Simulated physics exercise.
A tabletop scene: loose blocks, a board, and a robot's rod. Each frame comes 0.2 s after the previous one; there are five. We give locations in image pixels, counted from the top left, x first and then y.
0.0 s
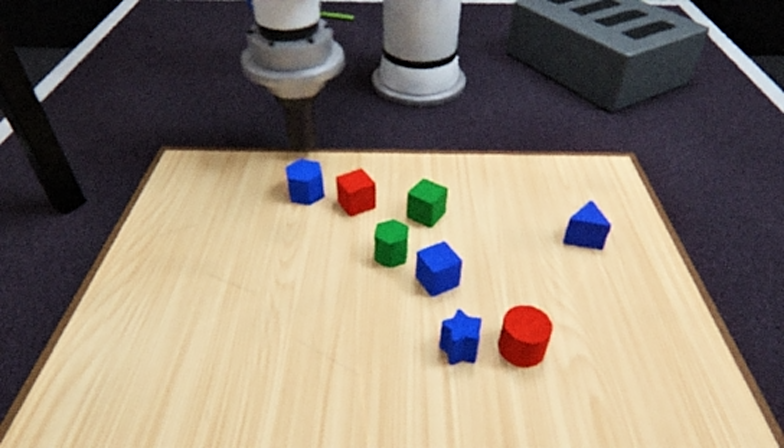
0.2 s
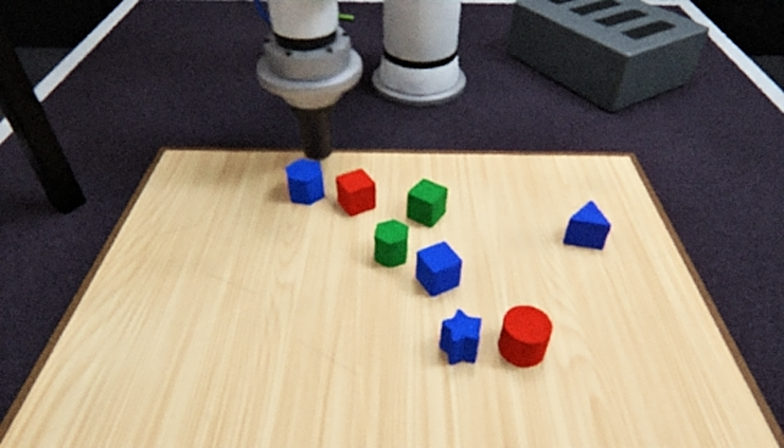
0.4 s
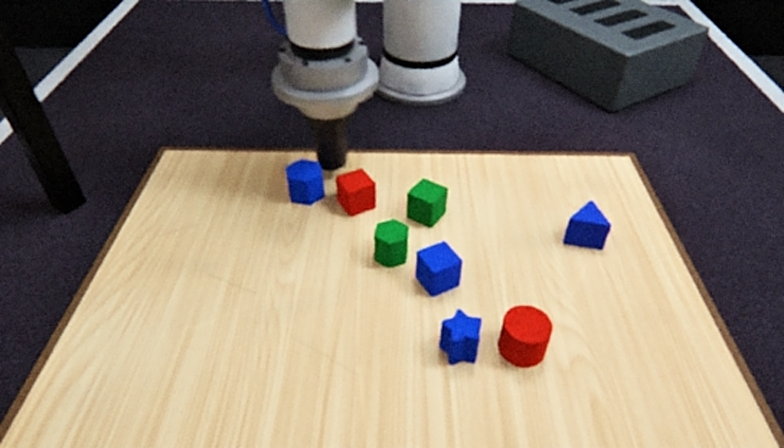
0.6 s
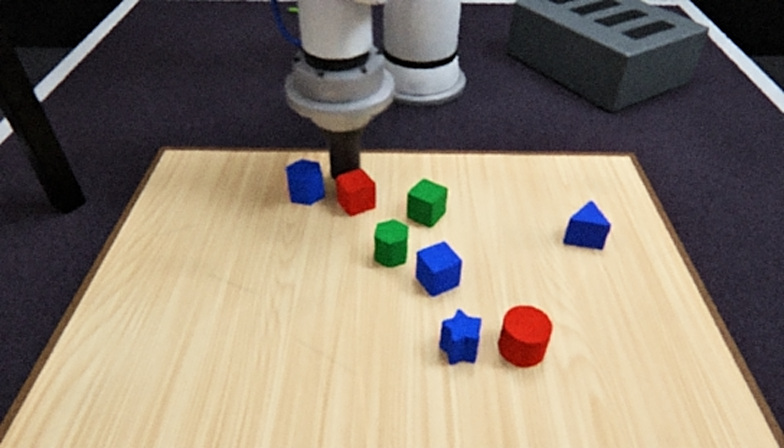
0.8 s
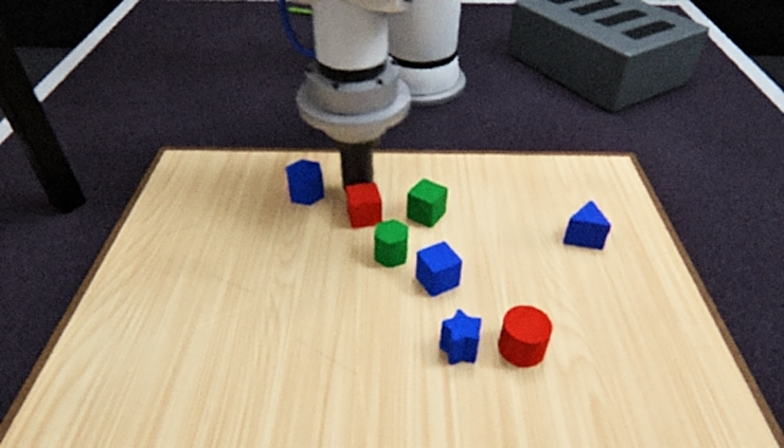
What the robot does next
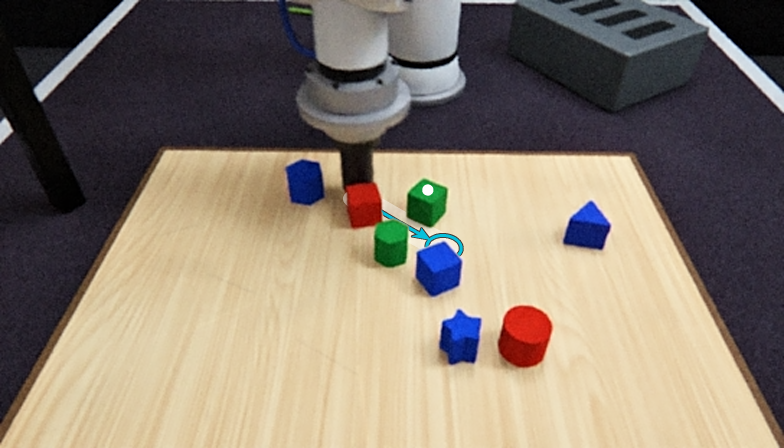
A pale wooden board on a dark surface is seen from above at a slant by a still camera, with a grey block behind it. Blue, red and green blocks lie across it, a blue star and red cylinder nearest, a blue triangle at right. A robot arm's dark rod moves rightward along the far edge, then comes forward and nudges the red cube slightly toward the viewer.
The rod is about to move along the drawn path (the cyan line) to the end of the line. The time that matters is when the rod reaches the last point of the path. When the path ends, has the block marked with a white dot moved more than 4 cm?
I believe not.
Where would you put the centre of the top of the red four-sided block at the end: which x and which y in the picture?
Located at (377, 214).
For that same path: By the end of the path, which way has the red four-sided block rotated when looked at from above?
It swings round clockwise.
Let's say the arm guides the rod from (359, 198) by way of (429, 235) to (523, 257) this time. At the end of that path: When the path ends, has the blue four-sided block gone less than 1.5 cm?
I'd say yes.
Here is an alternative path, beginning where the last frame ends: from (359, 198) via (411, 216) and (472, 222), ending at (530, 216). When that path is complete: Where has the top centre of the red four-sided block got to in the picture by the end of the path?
I'd expect the centre of its top face to be at (373, 203).
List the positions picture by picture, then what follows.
Rod's lower end (303, 143); red four-sided block (356, 180); green six-sided block (392, 231); green four-sided block (428, 190); blue four-sided block (440, 256), in the first frame.
Rod (318, 153); blocks still, in the second frame.
Rod (333, 163); blocks still, in the third frame.
Rod (346, 174); blocks still, in the fourth frame.
Rod (358, 186); red four-sided block (364, 193); green six-sided block (392, 231); green four-sided block (428, 190); blue four-sided block (440, 256), in the fifth frame.
Drawn move, in a line from (359, 198) to (444, 247); the dot is on the green four-sided block.
What follows on the original path. One third of the way, rod (385, 202); red four-sided block (376, 210), turned 40° clockwise; green six-sided block (393, 234).
Two thirds of the way, rod (414, 218); red four-sided block (377, 214), turned 50° clockwise; green six-sided block (393, 236), turned 20° anticlockwise; green four-sided block (442, 193), turned 50° anticlockwise.
At the end, rod (445, 235); red four-sided block (377, 214), turned 50° clockwise; green six-sided block (393, 236), turned 20° anticlockwise; green four-sided block (446, 194), turned 75° anticlockwise; blue four-sided block still.
